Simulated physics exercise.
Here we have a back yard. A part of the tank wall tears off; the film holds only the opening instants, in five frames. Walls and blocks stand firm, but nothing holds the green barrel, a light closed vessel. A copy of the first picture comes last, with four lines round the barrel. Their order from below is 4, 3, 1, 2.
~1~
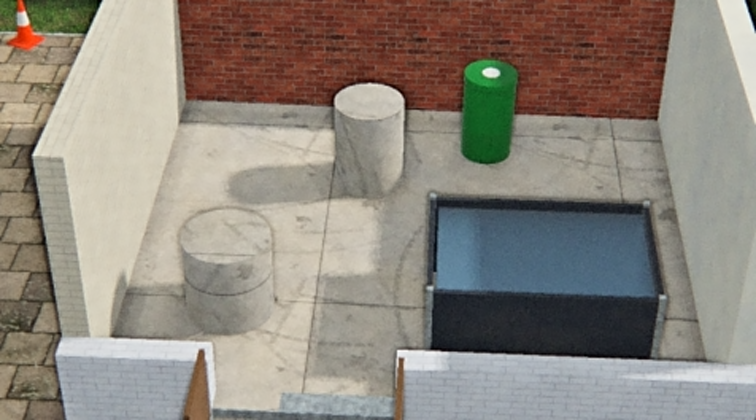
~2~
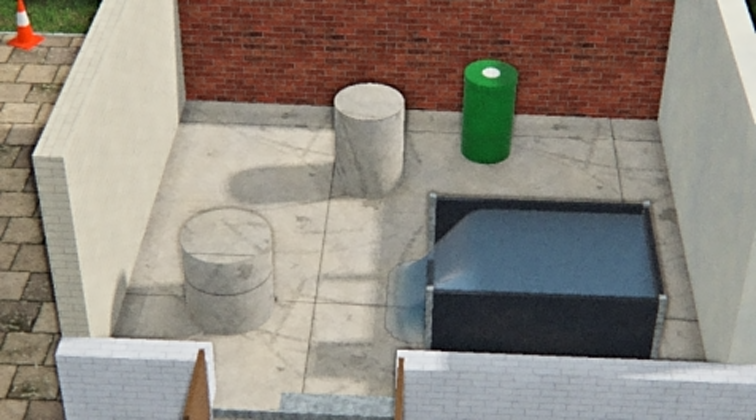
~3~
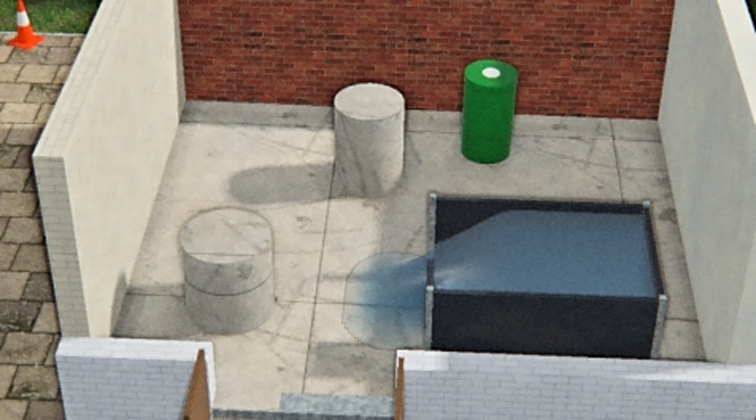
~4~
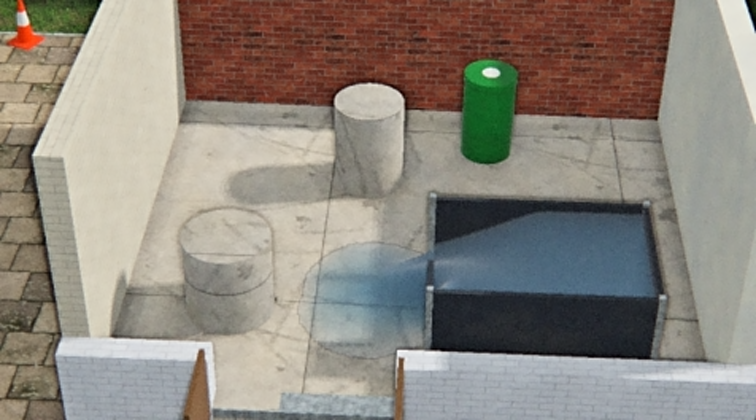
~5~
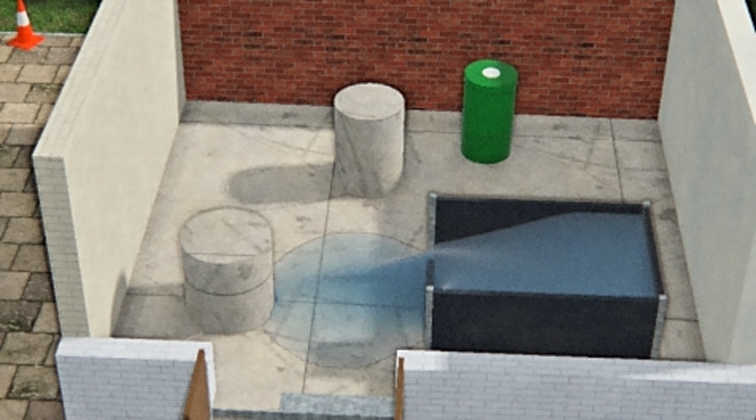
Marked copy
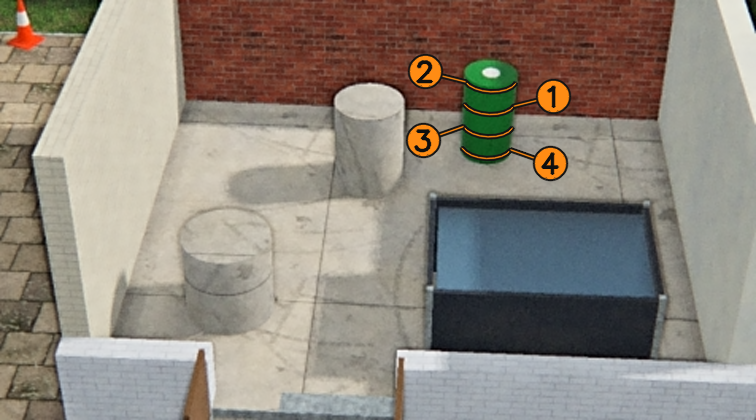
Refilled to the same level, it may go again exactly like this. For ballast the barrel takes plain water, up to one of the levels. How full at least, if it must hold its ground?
Line 3 just does it.
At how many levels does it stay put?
Three.
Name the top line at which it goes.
That is line 4.
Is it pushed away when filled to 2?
No, not at all.
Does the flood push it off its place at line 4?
Yes, that goes wrong.
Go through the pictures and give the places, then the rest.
Lid of the green barrel at (490, 73); tank full, its middle at (542, 254); open gate at (305, 350).
Water covers 2 % of the ground and is seen nearest the barrel at (412, 264).
Water covers 4 % of the ground and is seen nearest the barrel at (399, 259).
Water covers 8 % of the ground and is seen nearest the barrel at (386, 248).
Lid of the green barrel at (490, 73); water covers 11 % of the ground and is seen nearest the barrel at (380, 240).
On the marked copy, 1 at (489, 114); 2 at (490, 91); 3 at (487, 136); 4 at (486, 158); from the bottom up 4, 3, 1, 2.
Choosing 1, it does not move.
Choosing 2, it does not move.
Choosing 3, it does not move.
Choosing 4, it is pushed about twice its own width away.
